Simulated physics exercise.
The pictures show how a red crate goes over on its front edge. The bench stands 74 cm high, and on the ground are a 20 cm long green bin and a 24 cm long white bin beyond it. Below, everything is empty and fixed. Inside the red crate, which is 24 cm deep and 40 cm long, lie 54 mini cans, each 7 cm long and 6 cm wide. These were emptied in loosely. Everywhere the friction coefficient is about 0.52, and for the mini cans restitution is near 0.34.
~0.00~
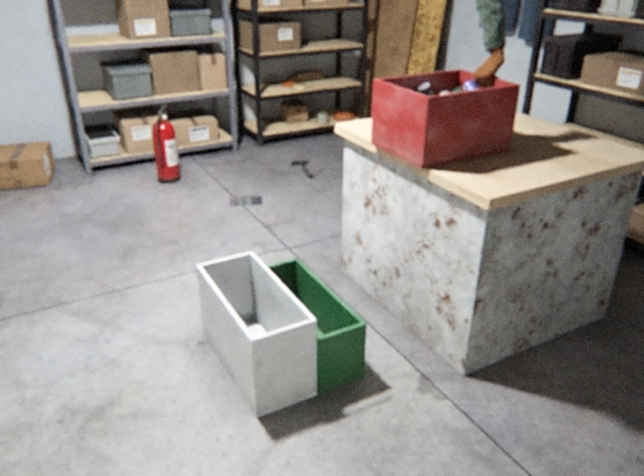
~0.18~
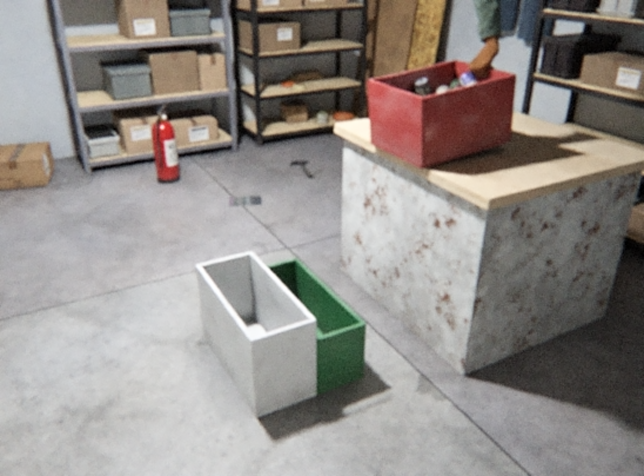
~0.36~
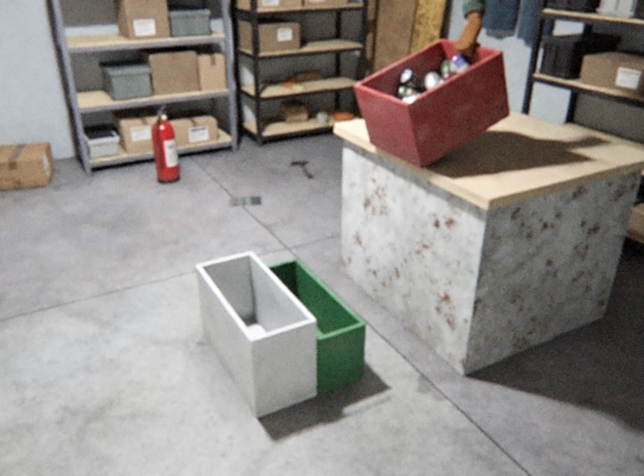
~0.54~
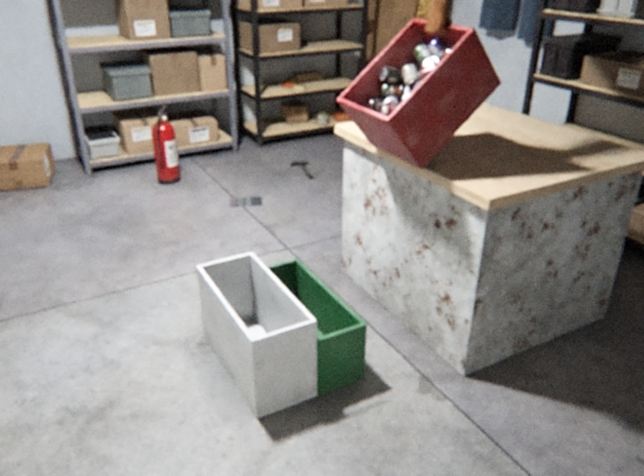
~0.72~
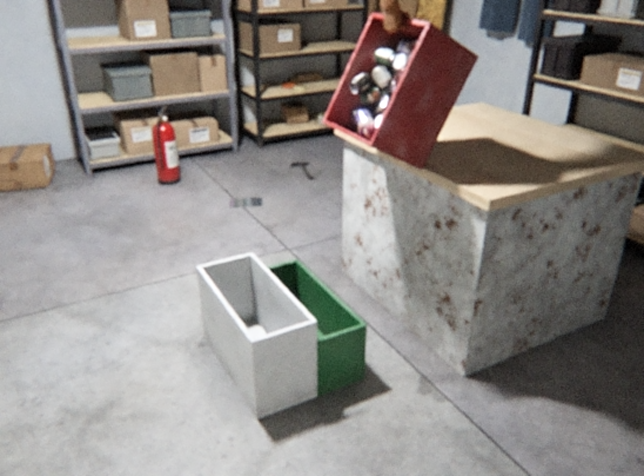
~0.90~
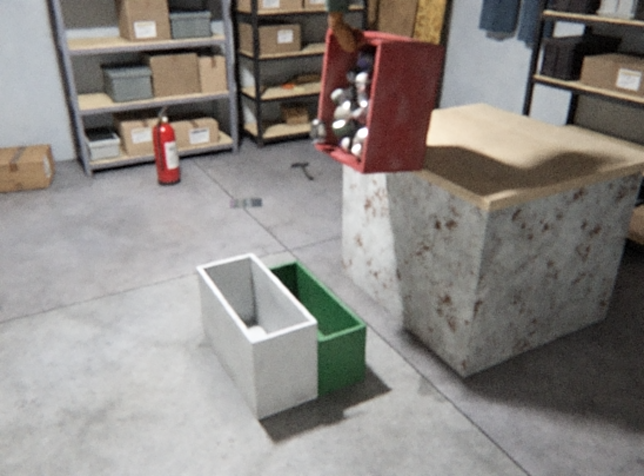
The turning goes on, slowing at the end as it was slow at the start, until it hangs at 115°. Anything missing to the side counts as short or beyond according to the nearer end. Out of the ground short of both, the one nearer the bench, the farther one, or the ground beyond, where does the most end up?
I pick nearer.
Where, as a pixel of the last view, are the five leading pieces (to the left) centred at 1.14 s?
Roughly at (286, 241).
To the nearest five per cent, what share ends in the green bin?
It works out to roughly 65 percent.
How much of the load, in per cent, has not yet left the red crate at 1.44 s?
About 35 percent.
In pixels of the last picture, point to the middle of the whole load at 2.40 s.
I'd place it about (299, 341) in the last view.
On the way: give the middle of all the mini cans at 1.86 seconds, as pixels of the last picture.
Near pixel (297, 337).
After 1.14 s, tilt 106°; 44 still in the red crate and 10 in the air.
After 1.44 s, tilt 115°; 18 still in the red crate, 5 in the green bin, 10 in the white bin and 21 in the air.
After 1.86 s, tilt 115°; 4 still in the red crate, 25 in the green bin, 15 in the white bin, 2 on the ground short of the green bin, 1 on the ground beyond the white bin and 7 in the air.
Final count (at 2.40 s), 34 in the green bin, 15 in the white bin, 3 on the ground short of the green bin and 2 on the ground beyond the white bin.
